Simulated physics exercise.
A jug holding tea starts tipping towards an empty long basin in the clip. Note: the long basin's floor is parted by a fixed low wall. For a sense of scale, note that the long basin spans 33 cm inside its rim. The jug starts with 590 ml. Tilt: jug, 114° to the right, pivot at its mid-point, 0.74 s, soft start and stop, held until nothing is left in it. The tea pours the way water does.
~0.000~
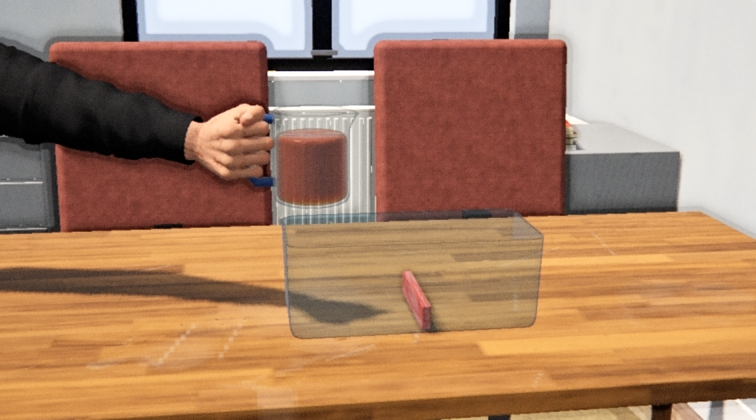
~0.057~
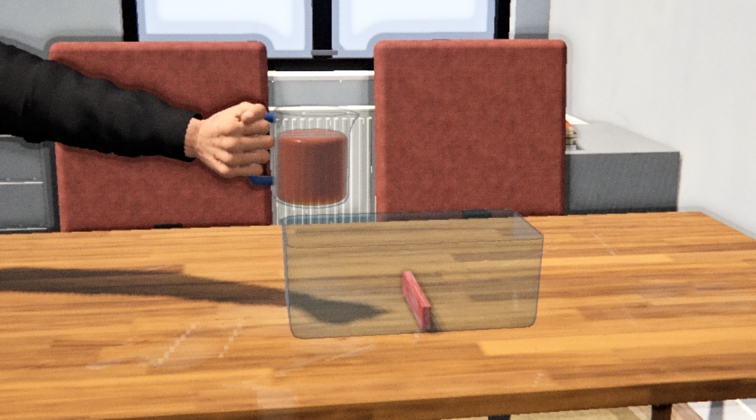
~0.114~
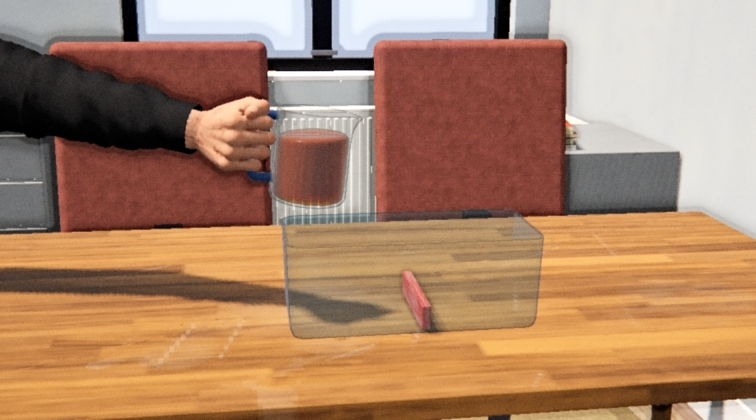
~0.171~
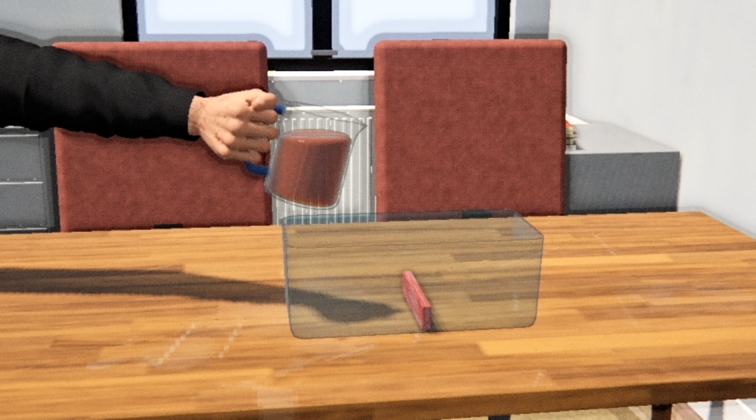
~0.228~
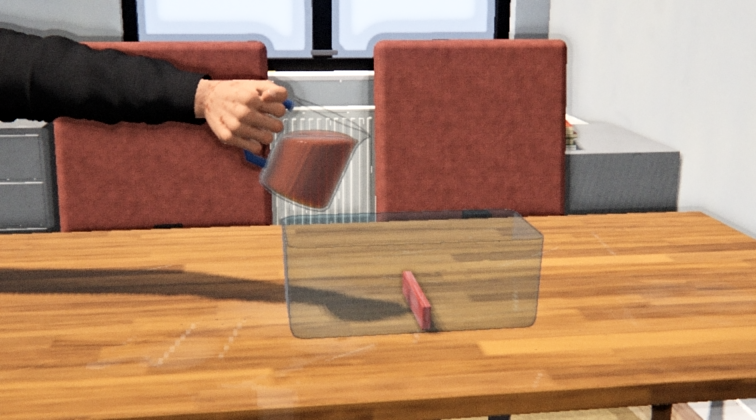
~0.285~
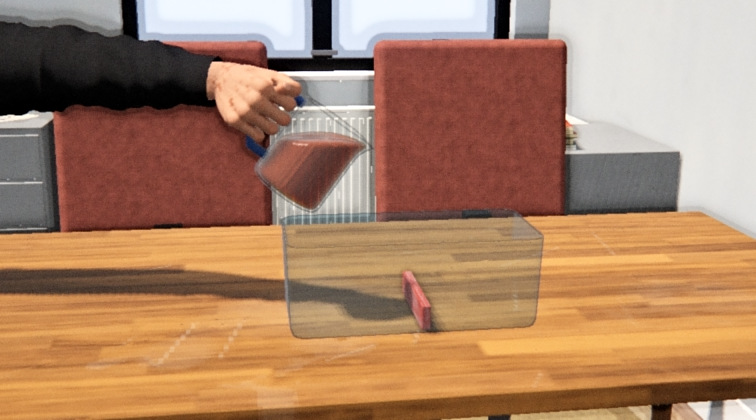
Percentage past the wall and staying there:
14 percent.
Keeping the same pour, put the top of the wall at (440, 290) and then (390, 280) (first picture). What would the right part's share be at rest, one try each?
I'd put it at about 10 per cent for the first and about 65 per cent for the second.
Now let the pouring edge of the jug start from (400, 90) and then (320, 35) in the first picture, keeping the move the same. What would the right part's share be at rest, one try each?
In order, 90 and 10 per cent.
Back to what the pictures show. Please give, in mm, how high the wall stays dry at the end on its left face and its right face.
On the left it's about 14 mm; on the right, about 30 mm.
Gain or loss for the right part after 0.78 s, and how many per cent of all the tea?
The right part gains close to 5 per cent.
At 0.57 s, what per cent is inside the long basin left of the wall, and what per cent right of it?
Lab note: Left near 18, right near 2.
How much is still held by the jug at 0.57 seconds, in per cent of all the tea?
60 %.
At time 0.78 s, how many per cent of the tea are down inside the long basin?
Around 82 per cent of the whole.
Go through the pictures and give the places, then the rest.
The first frame shows tilt 0°; pouring edge (358, 111); surface from (275, 135) to (346, 134); the long basin's rim runs from (285, 233) to (528, 224); the wall's top is at (416, 289).
The second frame shows tilt 2°; pouring edge (360, 113); surface from (276, 135) to (347, 134).
The third frame shows tilt 7°; pouring edge (363, 117); surface from (277, 135) to (349, 134).
The fourth frame shows tilt 14°; pouring edge (367, 124); surface from (277, 137) to (352, 135).
The fifth frame shows tilt 25°; pouring edge (372, 135); surface from (276, 142) to (357, 137).
The sixth frame shows tilt 37°; pouring edge (374, 148); surface from (269, 150) to (365, 142).
After 0.57 s the tilt is 100° and 60 per cent is still to pour, 17 is left of the wall and 2 right of it.
After 0.78 s the tilt is 114° and 12 per cent is still to pour, 74 is left of the wall and 9 right of it.
After 1.00 s the tilt is 114° and 0 per cent is still to pour, 86 is left of the wall and 11 right of it.
After 1.24 s the tilt is 114° and 0 per cent is still to pour, 85 is left of the wall and 13 right of it.
In the end 84 per cent lies left of the wall, 14 right of it and 2 outside.
